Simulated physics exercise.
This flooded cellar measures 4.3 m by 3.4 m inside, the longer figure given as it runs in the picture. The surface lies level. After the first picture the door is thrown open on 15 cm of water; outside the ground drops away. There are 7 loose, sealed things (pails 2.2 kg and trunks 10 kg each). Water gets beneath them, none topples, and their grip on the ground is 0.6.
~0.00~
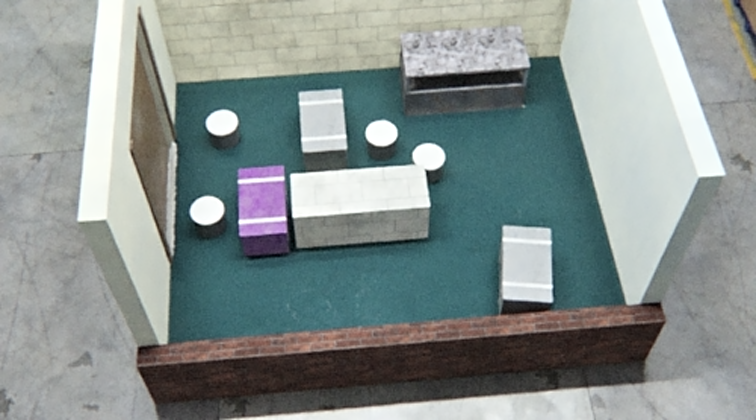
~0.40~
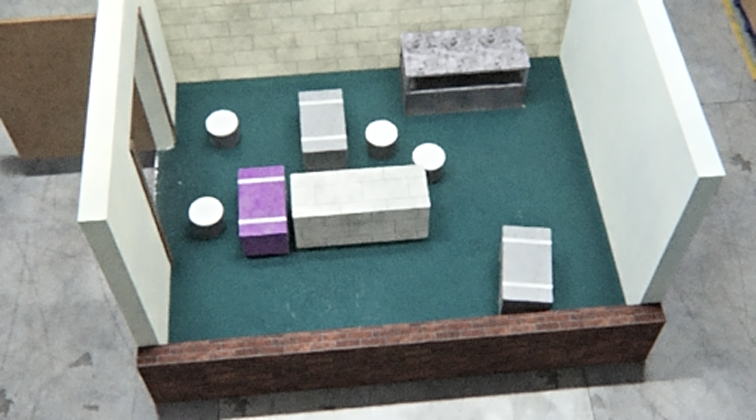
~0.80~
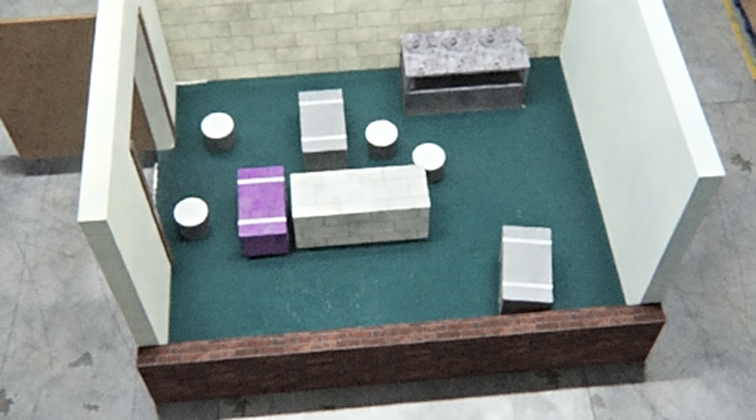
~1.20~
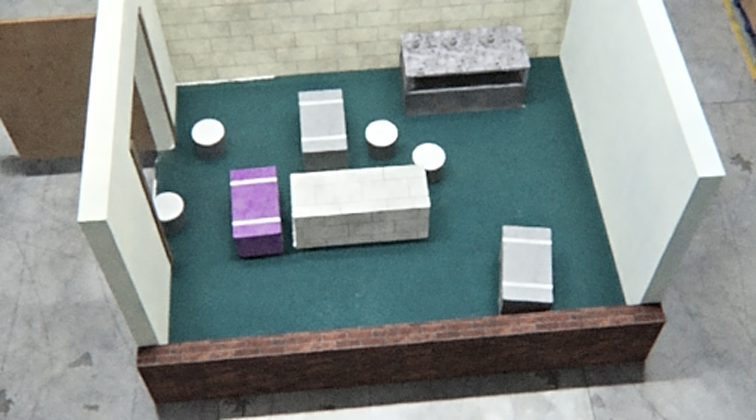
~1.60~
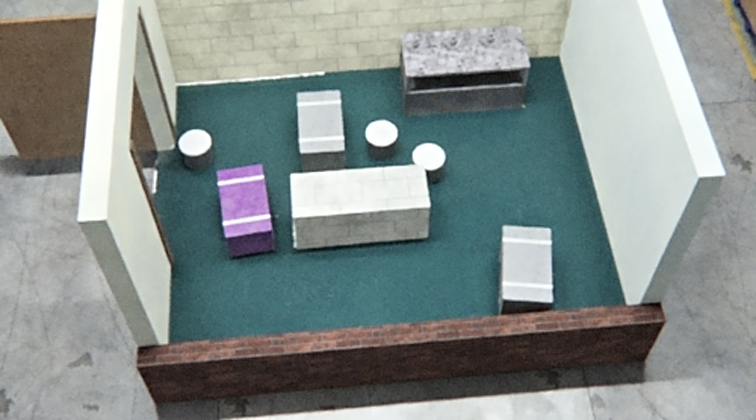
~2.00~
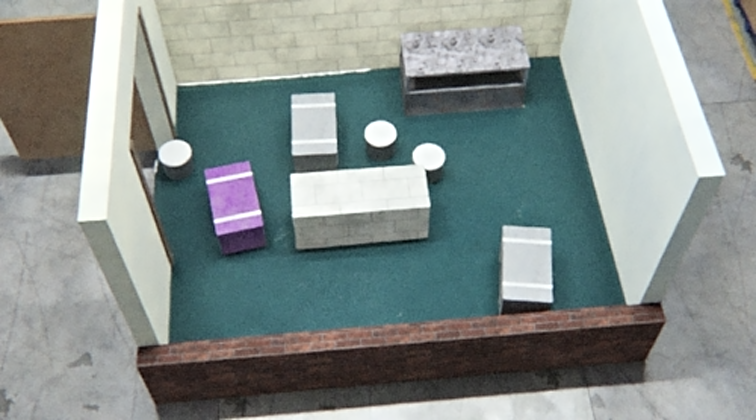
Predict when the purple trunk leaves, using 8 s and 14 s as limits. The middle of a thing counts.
Expect it before the first time.
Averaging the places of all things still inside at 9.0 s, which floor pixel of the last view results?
Near (308, 221).
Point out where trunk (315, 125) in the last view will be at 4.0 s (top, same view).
Near (262, 131).
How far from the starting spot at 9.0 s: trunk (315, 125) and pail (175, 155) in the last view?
In that order: Washed out, gone out.
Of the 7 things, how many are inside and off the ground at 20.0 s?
1 of them.
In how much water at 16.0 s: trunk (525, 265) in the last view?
About 7 cm.
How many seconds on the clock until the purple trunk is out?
Near 4.0 s.
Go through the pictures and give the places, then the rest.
In the first frame, the purple trunk at (262, 200) floats; about 1990 L in view; 0 of 7 have shifted.
In the second frame, the purple trunk at (262, 200), afloat; about 1980 L in view; 0 of 7 have shifted.
In the third frame, the purple trunk at (261, 200) floats; 15 cm deep round most things; 2 of 7 have shifted.
In the fourth frame, the purple trunk at (255, 201), afloat, 7 cm from its start; about 1910 L in view; 3 of 7 have shifted.
In the fifth frame, the purple trunk at (244, 200) floats, 18 cm from its start; about 1880 L in view; 3 of 7 have shifted.
In the sixth frame, the purple trunk at (233, 197) floats, 29 cm from its start; about 1840 L in view; 4 of 7 have shifted.
After 4.0 s the purple trunk has gone out (at 3.8 s); 3 of 7 are out; 4 afloat.
After 9.0 s the purple trunk has gone out (at 3.8 s); 4 of 7 are out; 3 afloat.
After 16.0 s the purple trunk has gone out (at 3.8 s); 6 of 7 are out; 1 afloat.
After 20.0 s the purple trunk has gone out (at 3.8 s); 6 of 7 are out; 1 afloat.
